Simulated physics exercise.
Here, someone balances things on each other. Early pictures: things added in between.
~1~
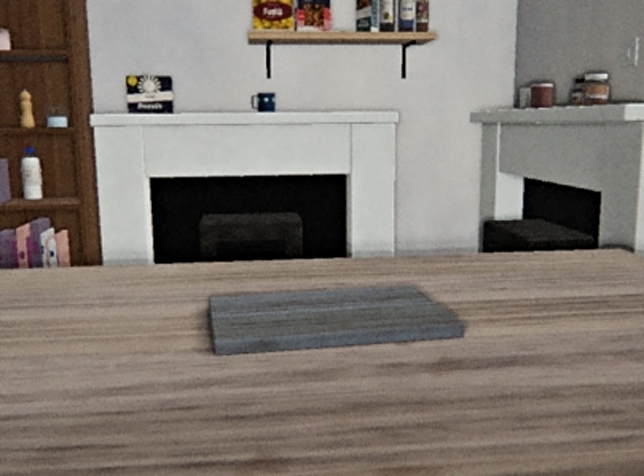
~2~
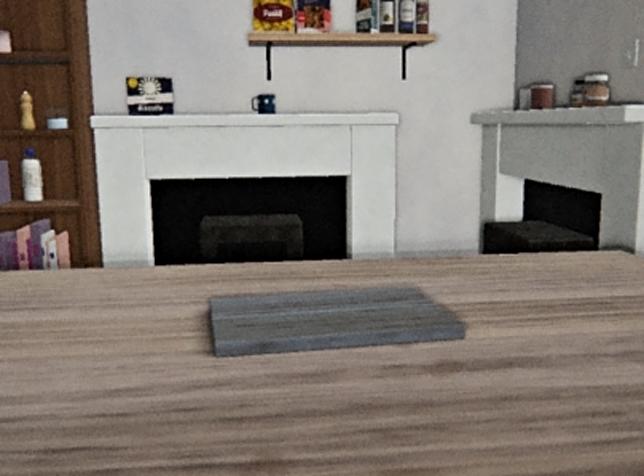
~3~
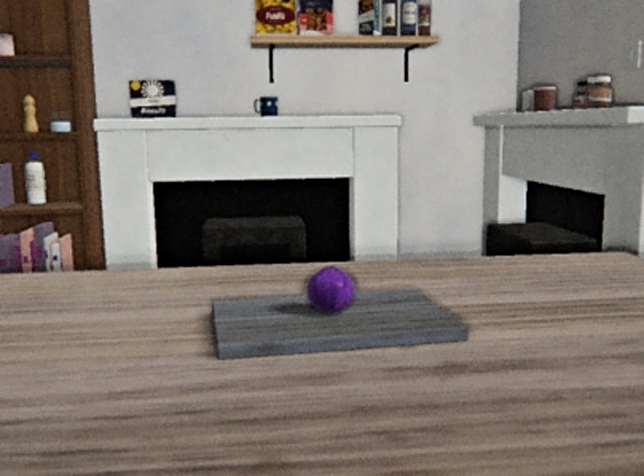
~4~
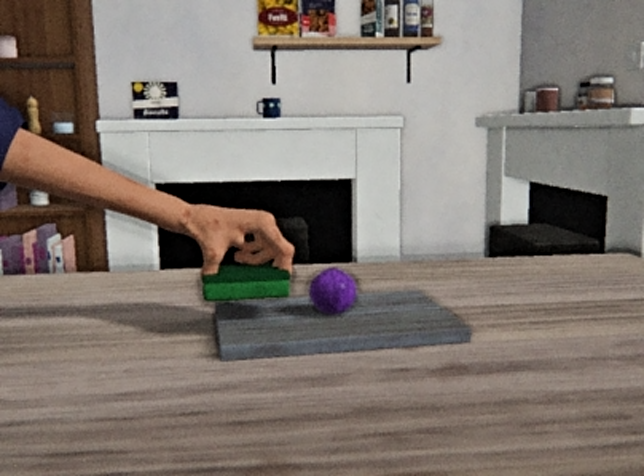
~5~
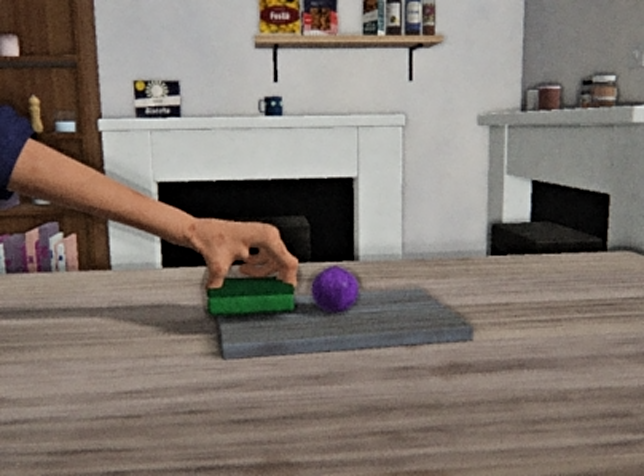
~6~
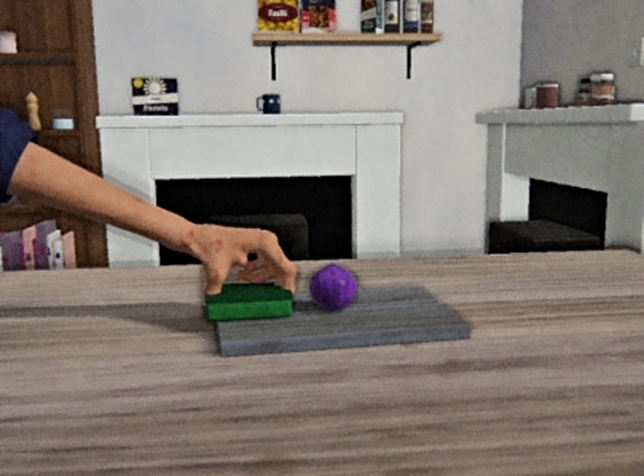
A purple ball appears on the middle of a grey board, then a hand reaches in from the left and lowers a green sponge onto the board's left end, keeping hold of it. The board lies on a wooden table, seen from slightly above in a room with pale fireplaces. Behind are brown shelves at left and a wall shelf of packages, while the view shifts very slightly.
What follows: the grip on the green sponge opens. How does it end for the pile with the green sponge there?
In the end the pile is still standing.
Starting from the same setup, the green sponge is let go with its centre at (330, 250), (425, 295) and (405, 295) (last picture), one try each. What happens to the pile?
Attempt one, the pile falls over; attempt two, it survives; attempt three, it survives.
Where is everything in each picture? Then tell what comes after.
The last thing is not in view yet; grey board (328, 316), in the first frame.
The last thing is not in view yet; grey board (328, 318), in the second frame.
The last thing is not in view yet; grey board (331, 320), in the third frame.
On its way; green sponge (247, 282); grey board (333, 321), in the fourth frame.
On its way; green sponge (251, 295); grey board (335, 320), in the fifth frame.
Set down, still held; green sponge (249, 301); grey board (333, 318), in the sixth frame.
Then, 0.30 s after the last picture, nothing has stirred.
Then, 0.70 s after the last picture, green sponge resting near (249, 302).
At rest, all 3 in place. Seen from the same camera at the end, green sponge near (249, 302). The pile keeps its balance.
